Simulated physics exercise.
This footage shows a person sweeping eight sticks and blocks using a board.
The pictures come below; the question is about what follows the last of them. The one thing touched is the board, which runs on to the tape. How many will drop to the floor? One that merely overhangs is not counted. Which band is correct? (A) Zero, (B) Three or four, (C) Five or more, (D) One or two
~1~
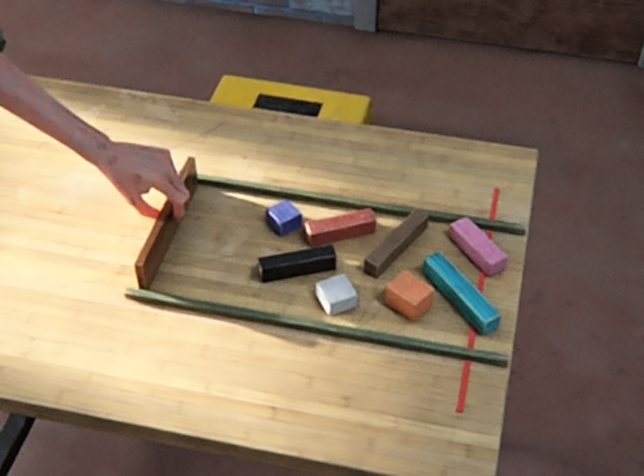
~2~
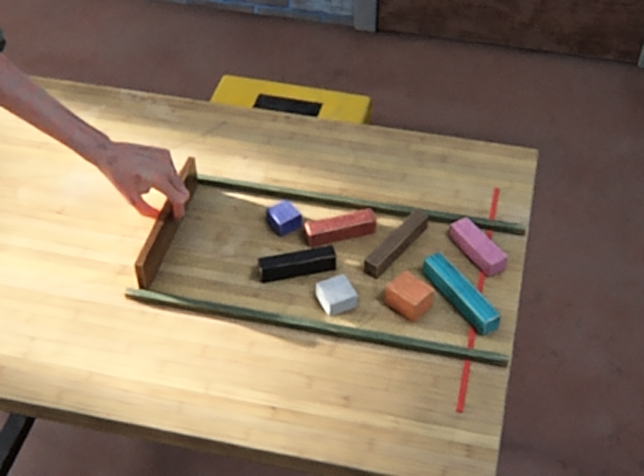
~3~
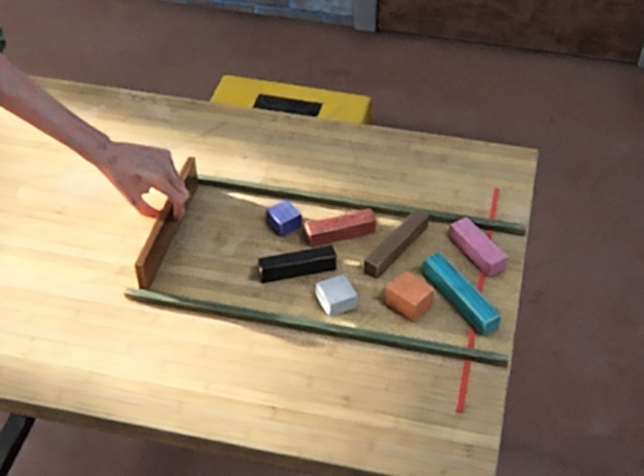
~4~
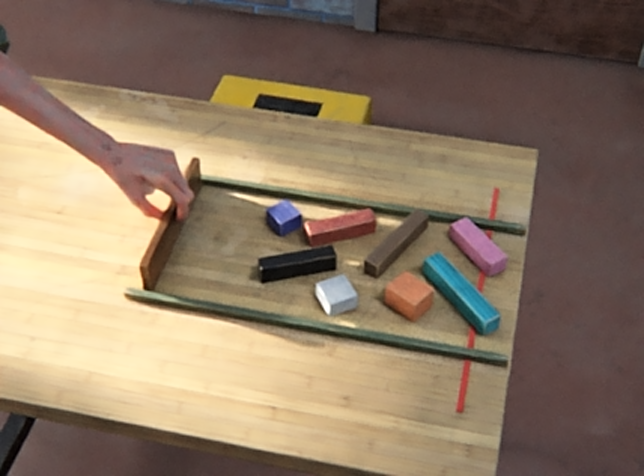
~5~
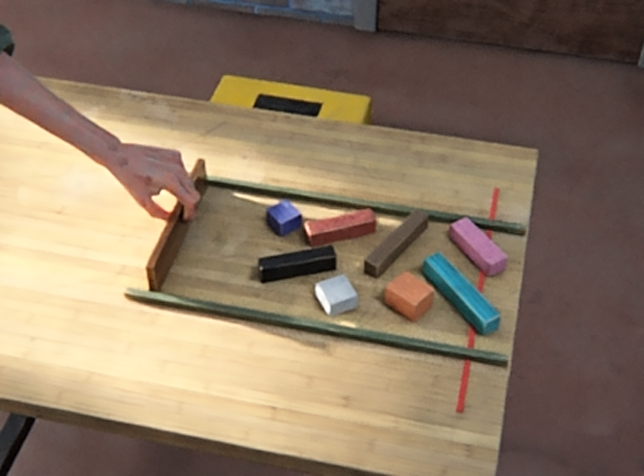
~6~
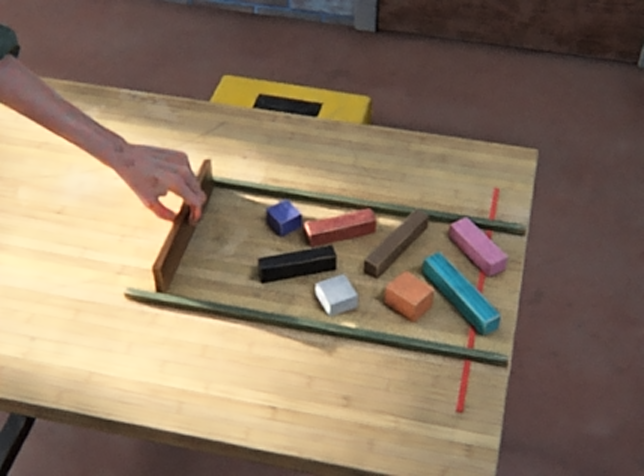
Three or four (B).
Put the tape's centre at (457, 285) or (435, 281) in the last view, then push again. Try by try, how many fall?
You'd find 2 and then 1 on the floor.
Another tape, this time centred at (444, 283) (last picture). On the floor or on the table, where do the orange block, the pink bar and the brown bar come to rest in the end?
The orange block is still there. The pink bar is gone. The brown bar is still there.
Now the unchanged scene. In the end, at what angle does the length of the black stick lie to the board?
It sits some 30° out of line.
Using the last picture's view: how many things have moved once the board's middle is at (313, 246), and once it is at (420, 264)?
At that stage 3; at the next, 8.
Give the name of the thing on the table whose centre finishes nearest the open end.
Closest at the end: The orange block.
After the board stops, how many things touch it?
It's 4.
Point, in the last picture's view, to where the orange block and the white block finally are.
In the last picture the orange block sits around (517, 318) and the white block around (488, 338).
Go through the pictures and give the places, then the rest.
The first picture shows pink bar (478, 246); turquoise stick (461, 293); orange block (409, 296); board (168, 222); tape (480, 289).
The second picture shows turquoise stick (461, 293); black stick (297, 264).
The third picture shows orange block (409, 296); blue block (284, 218).
The fourth picture shows pink bar (478, 246); red bar (341, 228).
The fifth picture shows turquoise stick (461, 293); board (179, 224).
The sixth picture shows pink bar (478, 246); turquoise stick (461, 293); orange block (409, 296); board (185, 225); tape (480, 289).
A little later, none off yet; pink bar at rest near (478, 246); turquoise stick at rest near (461, 293); orange block at rest near (409, 296).
When it is over, the number that fall off is three or four; down, brown bar, turquoise stick and pink bar.
